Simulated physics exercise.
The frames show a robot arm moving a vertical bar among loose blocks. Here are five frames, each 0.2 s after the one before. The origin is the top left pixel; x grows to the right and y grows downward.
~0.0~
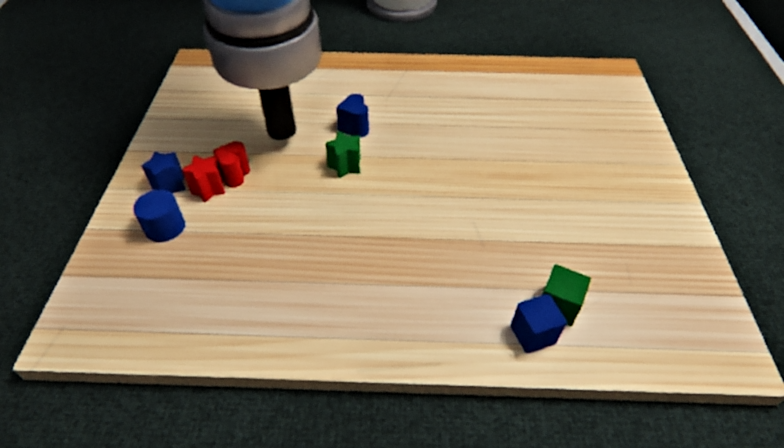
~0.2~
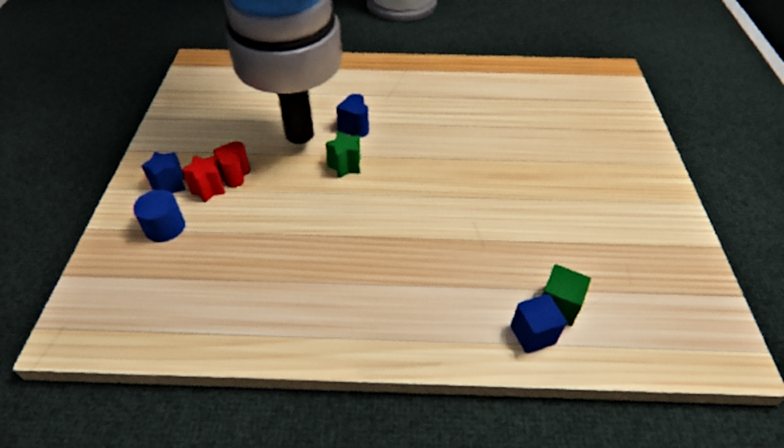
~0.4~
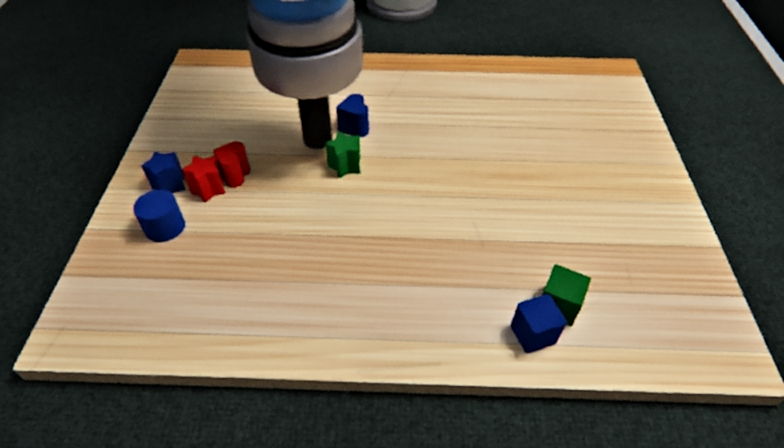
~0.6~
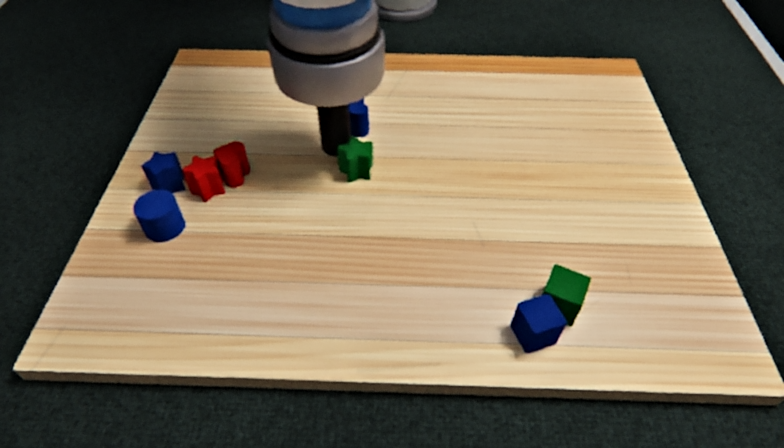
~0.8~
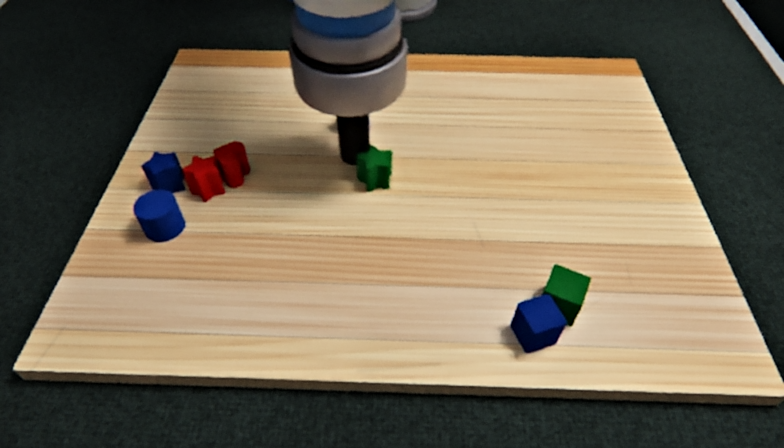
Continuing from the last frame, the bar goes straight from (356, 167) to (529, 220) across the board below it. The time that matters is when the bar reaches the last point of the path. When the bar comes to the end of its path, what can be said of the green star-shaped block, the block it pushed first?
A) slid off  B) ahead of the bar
A
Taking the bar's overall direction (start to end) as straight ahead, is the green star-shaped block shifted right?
Short answer: Yes.
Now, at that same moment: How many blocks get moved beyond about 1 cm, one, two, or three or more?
There will be one block displaced.
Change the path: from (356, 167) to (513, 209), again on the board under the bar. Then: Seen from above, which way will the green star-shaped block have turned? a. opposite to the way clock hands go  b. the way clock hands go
b (the way clock hands go)
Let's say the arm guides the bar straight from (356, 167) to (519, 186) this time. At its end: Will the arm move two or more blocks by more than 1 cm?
Answer: No.
What follows on the original path. One third of the way, bar at (411, 173); green star-shaped block at (427, 179), turned 15° clockwise.
Two thirds of the way, bar at (470, 190); green star-shaped block at (458, 198), turned 80° clockwise.
At the end, bar at (532, 208); blue heart-shaped block in place; green star-shaped block at (459, 198), turned 85° clockwise.
